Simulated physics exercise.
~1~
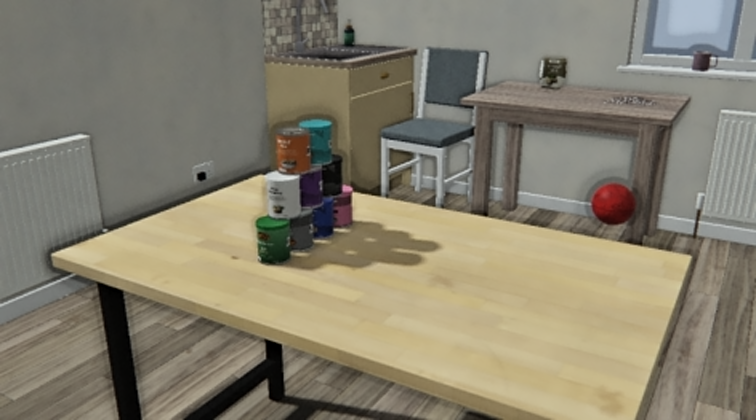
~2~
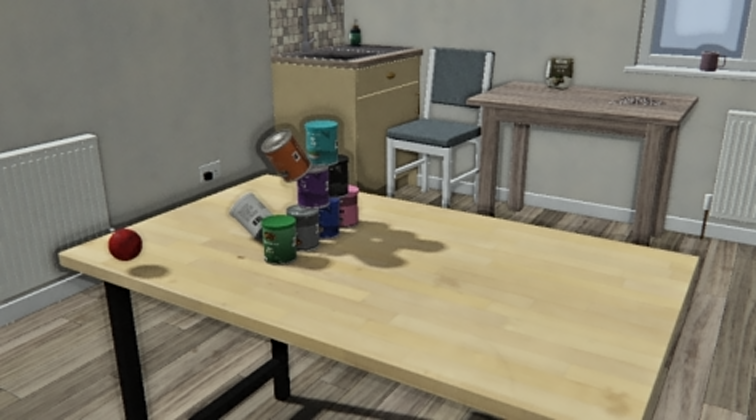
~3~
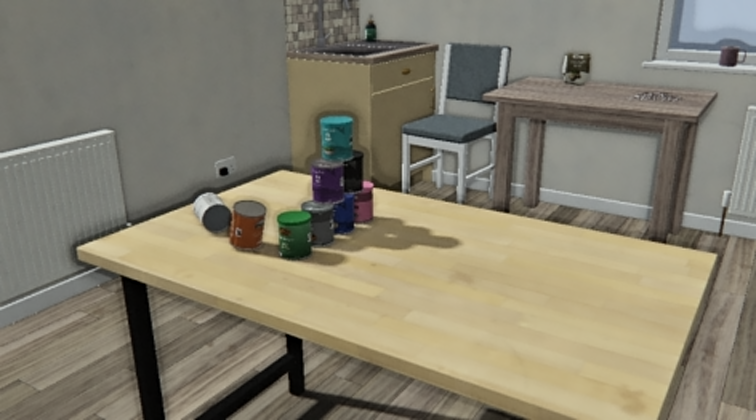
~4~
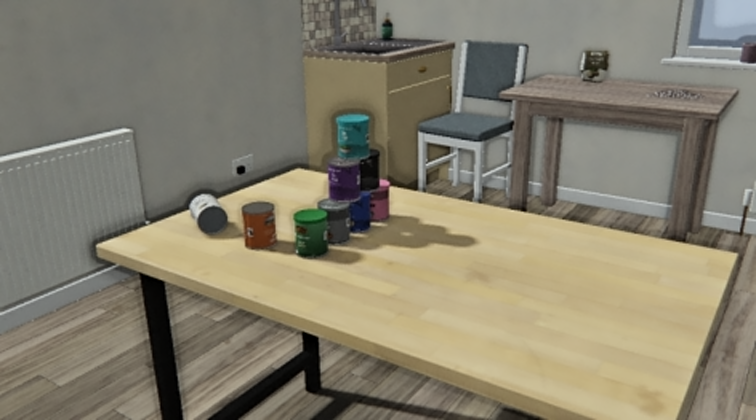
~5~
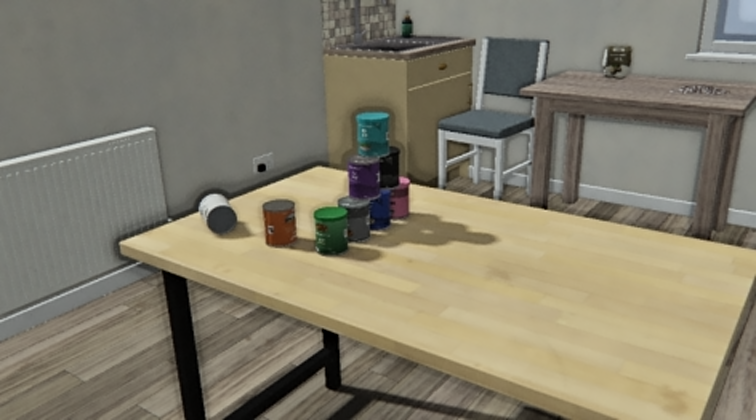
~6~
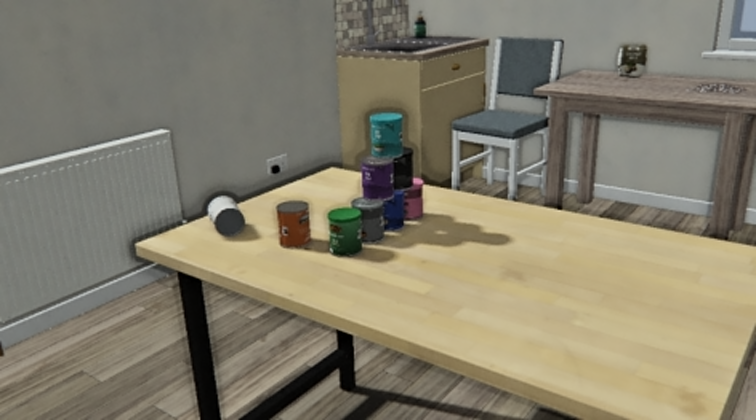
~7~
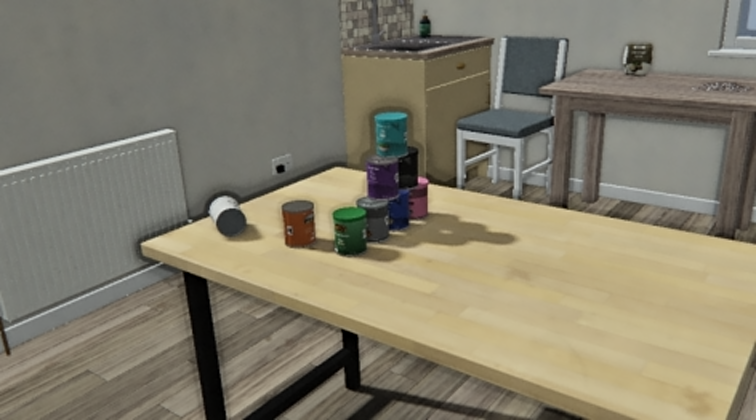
A red ball flew in at a stack of colourful tins on a wooden table, and the orange and white tins tumbled off the left side. The white one ended on its side, the orange one upside down, and the rest stayed stacked.
